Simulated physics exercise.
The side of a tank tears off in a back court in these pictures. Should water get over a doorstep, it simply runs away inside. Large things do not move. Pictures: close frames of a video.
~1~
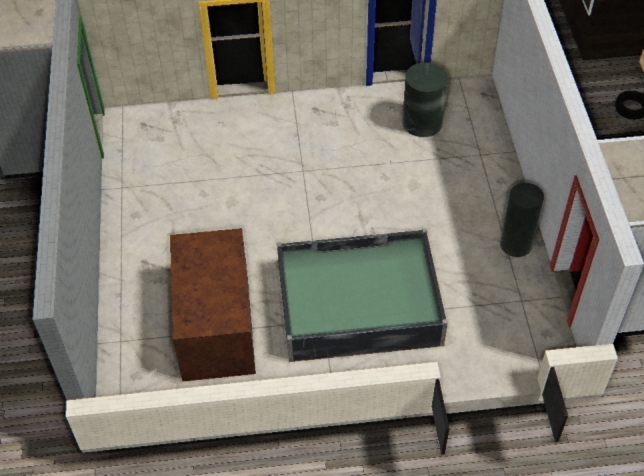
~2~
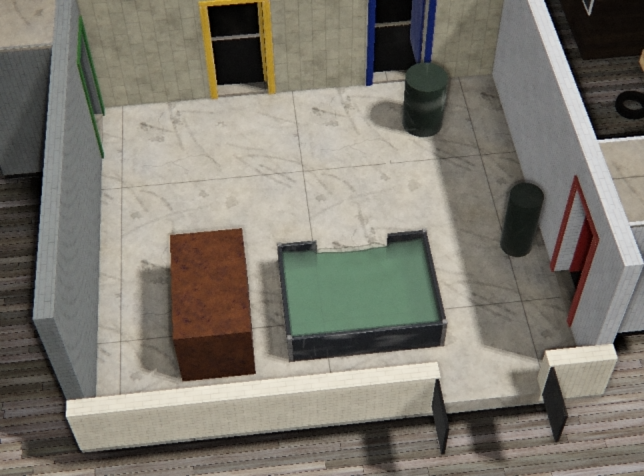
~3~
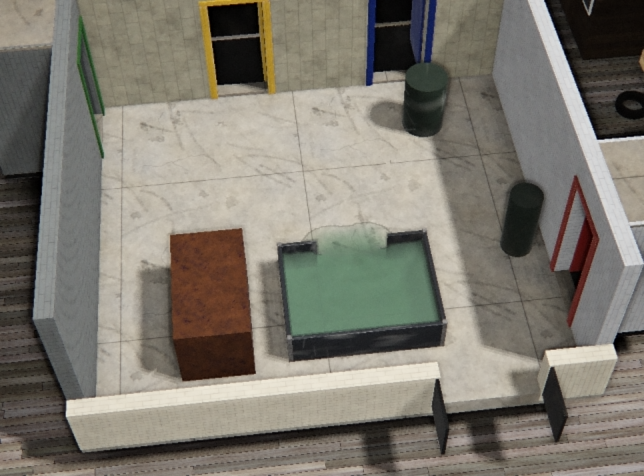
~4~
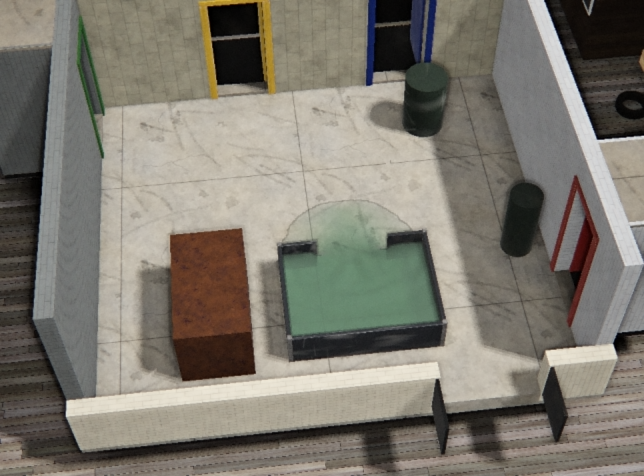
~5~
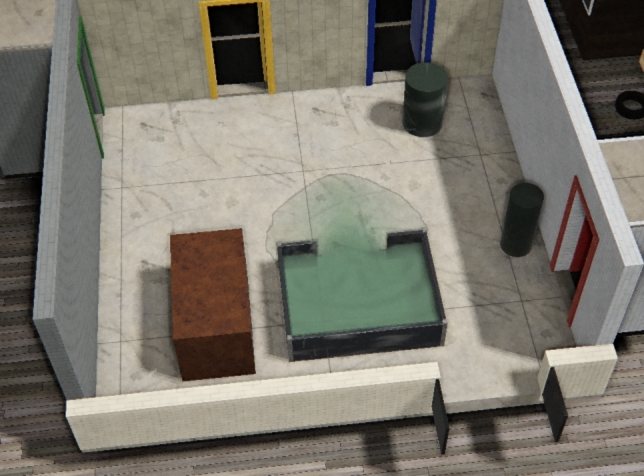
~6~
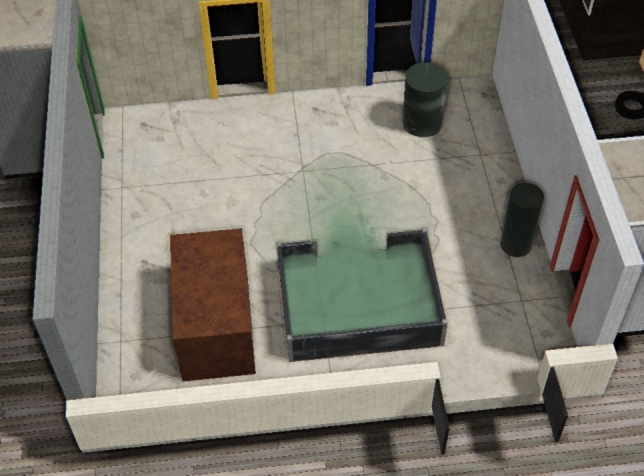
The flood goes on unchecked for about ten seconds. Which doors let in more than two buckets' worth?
As I see it, red door: Not over the line on that one. Blue door: Over the line on that one. Yellow door: Over the line on that one. Green door: Over the line on that one.
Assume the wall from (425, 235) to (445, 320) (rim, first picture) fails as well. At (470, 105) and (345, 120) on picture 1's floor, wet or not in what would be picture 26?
In the order asked, I get drenched for the first and still bare for the second.
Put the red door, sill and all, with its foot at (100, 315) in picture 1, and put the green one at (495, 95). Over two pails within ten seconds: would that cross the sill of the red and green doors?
Red door: Stays below the line; green door: Crosses the line.
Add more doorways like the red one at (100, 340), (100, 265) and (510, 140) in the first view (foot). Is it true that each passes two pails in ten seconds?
Result, in listed order - misses the mark, misses the mark, beats the mark.
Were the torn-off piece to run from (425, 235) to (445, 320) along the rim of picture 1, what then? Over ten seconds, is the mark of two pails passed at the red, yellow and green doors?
Going door by door, the red door crosses the threshold, the yellow door remains beneath it, and the green door remains beneath it.
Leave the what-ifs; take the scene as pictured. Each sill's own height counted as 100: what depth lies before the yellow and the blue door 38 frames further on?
Roughly 120 and 130 %.
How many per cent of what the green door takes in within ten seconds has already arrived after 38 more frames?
Some 65 in a hundred.
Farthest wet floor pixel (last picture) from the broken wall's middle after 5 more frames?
The front should reach about (288, 96).
A moment on, water covers 25 % of the floor; the red door not reached, the blue door not reached, the yellow door not reached, the green door not reached.
Next, water covers 40 % of the floor; the red door not reached, the blue door under two buckets in, the yellow door under two buckets in, the green door not reached.
Then, water covers 45 % of the floor; the red door not reached, the blue door over two buckets in, the yellow door over two buckets in, the green door wet at the sill, nothing in.
Later, water covers 55 % of the floor; the red door not reached, the blue door over two buckets in, the yellow door over two buckets in, the green door over two buckets in.
In the end, water covers 85 % of the floor; the red door wet at the sill, nothing in, the blue door over two buckets in, the yellow door over two buckets in, the green door over two buckets in.
